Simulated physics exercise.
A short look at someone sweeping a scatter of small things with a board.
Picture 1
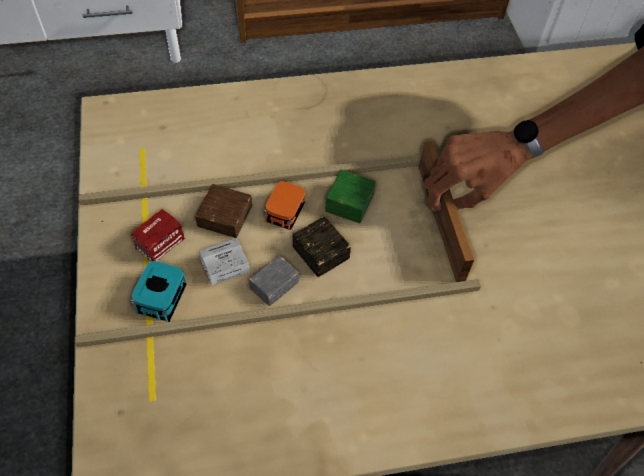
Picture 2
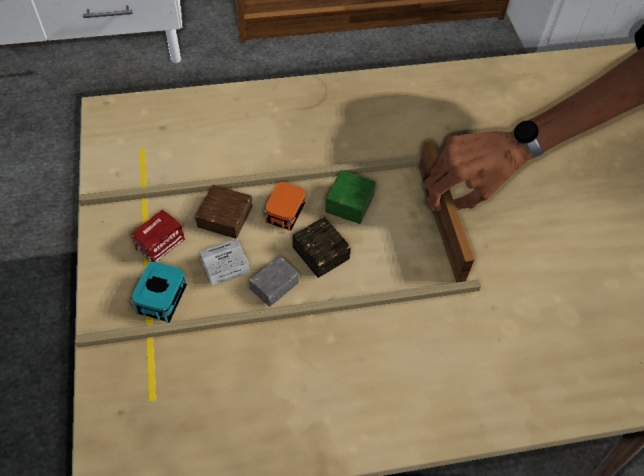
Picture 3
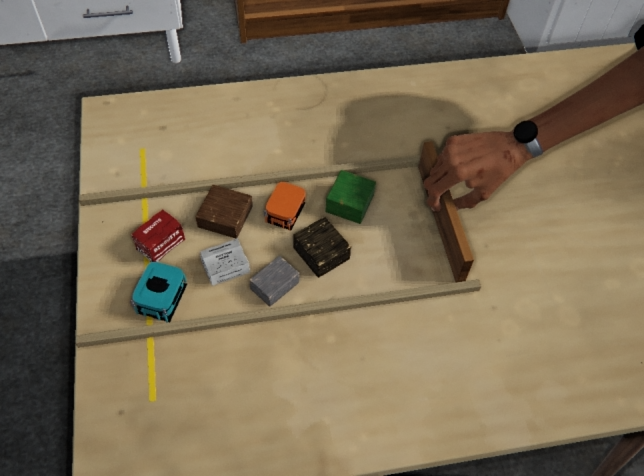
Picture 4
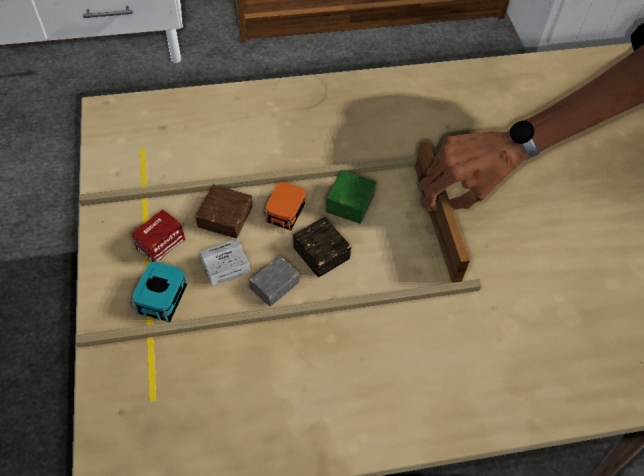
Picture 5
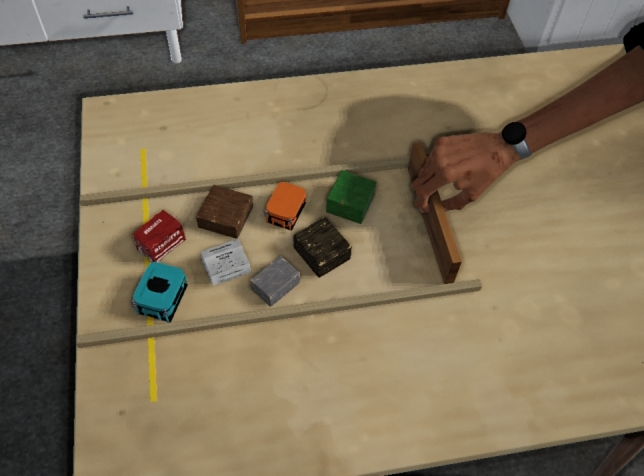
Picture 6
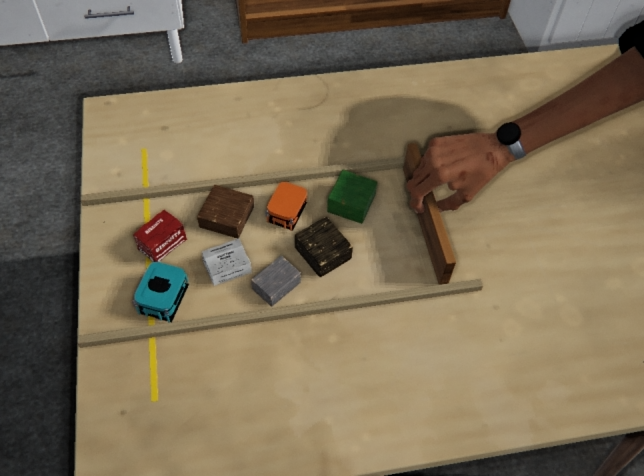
A hand wearing a watch held a wooden board upright at the right of a scatter of small coloured blocks, then slid it slightly left, while the blocks stayed put near the yellow tape.
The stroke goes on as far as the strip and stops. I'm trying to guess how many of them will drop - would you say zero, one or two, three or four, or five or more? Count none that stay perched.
I'd say one or two.
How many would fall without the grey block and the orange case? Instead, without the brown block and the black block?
1 for the first case, 1 for the second.
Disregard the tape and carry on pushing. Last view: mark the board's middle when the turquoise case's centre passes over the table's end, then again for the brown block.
(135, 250) and (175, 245), more or less.
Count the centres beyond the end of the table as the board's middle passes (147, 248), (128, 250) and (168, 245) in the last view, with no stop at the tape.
Place by place: 2, 5 and 2.
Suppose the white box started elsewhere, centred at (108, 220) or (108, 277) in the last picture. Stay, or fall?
At the first spot it drops over the edge, and at the second it drops over the edge.
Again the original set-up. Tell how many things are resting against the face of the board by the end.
Looks like 3 of them, all told.
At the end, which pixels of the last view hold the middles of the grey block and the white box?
First object: (135, 308); second object: (85, 268).
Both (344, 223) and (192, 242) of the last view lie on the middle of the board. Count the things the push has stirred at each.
First position 3; second position 8.
A little later, none off yet; turquoise case at rest near (162, 292); red box at rest near (160, 237); white box at rest near (227, 262).
Next, none off yet; turquoise case at rest near (162, 292); red box shifted about its own width near (126, 251); white box shifted a little near (205, 259).
Later still, none off yet; turquoise case shifted a little near (135, 301); red box tilted well over near (64, 275); white box shifted well along near (128, 262).
When it is over, the number that fall off is one or two; down, brown block and red box.
